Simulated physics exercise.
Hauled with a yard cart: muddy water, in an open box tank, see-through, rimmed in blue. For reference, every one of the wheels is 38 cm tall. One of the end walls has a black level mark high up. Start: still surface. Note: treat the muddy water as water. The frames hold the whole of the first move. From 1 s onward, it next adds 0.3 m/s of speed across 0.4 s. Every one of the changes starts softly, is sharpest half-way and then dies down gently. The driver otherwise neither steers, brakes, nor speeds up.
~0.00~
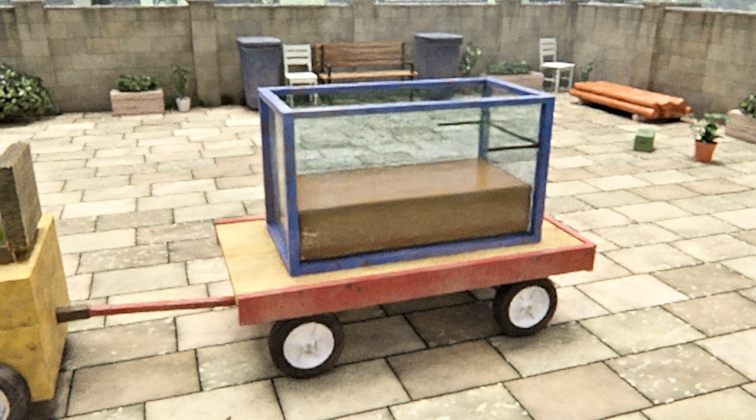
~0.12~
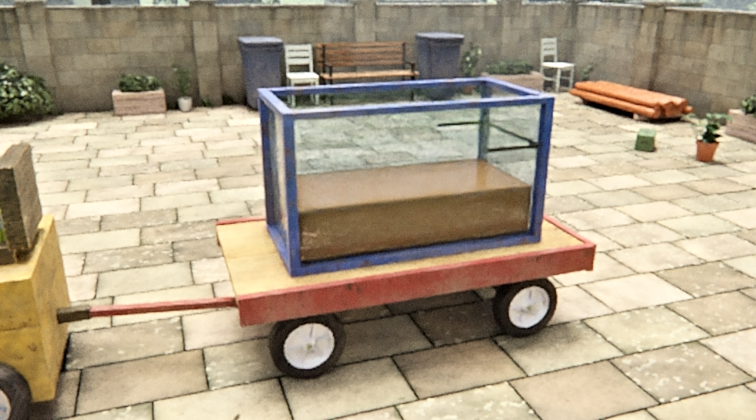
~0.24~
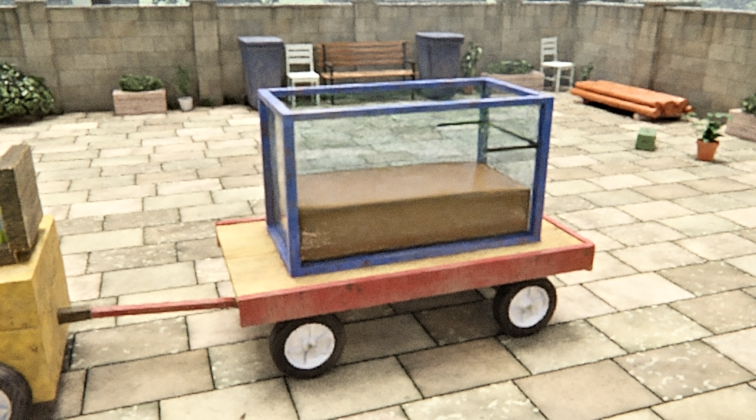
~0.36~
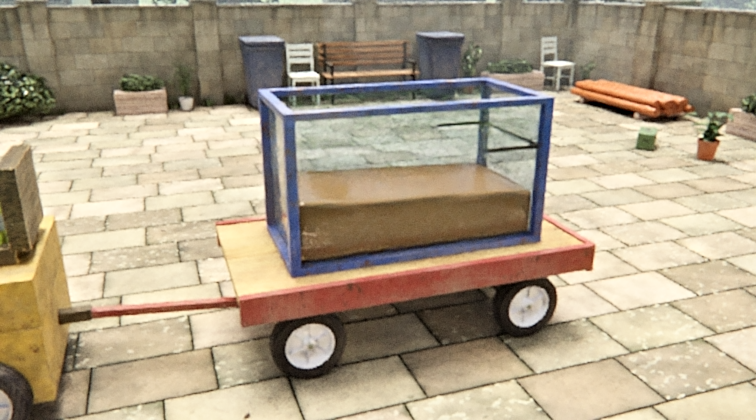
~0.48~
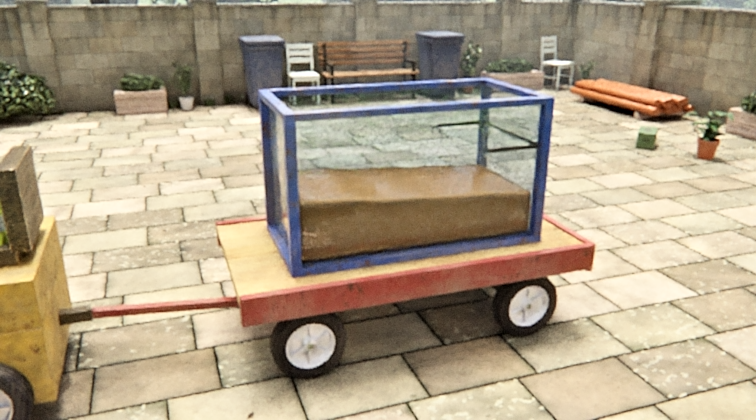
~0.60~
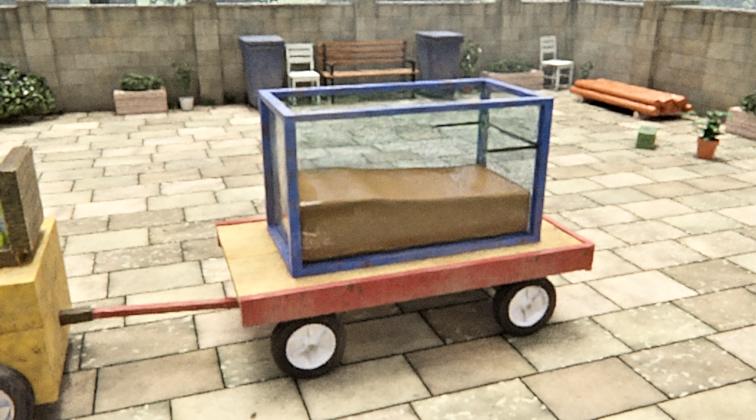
A red cart carrying a blue-rimmed glass tank of muddy water stayed in nearly the same spot in a paved yard, while the brown water, level at first, gradually sloped slightly higher toward the left.
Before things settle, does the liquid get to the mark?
No.
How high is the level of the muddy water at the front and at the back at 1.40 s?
Front 20 cm and back 38 cm.
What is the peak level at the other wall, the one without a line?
Peak level: Approx. 42 cm.
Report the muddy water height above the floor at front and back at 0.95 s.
Level, front = 28 cm; level, back = 28 cm.
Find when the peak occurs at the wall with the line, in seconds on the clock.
Somewhere near 3.2 seconds, I reckon.
Then, 0.95 s in, it stands 27 cm high behind and 28 cm in front; all of it is still inside.
Then, 1.40 s in, it stands 39 cm high behind and 19 cm in front; all of it is still inside.
Then, 1.90 s in, it stands 27 cm high behind and 24 cm in front; all of it is still inside.
Then, 4.39 s in, the waves are smaller; the highest at the back wall was 45 cm, at 3.15 s, against a line at 50 cm.
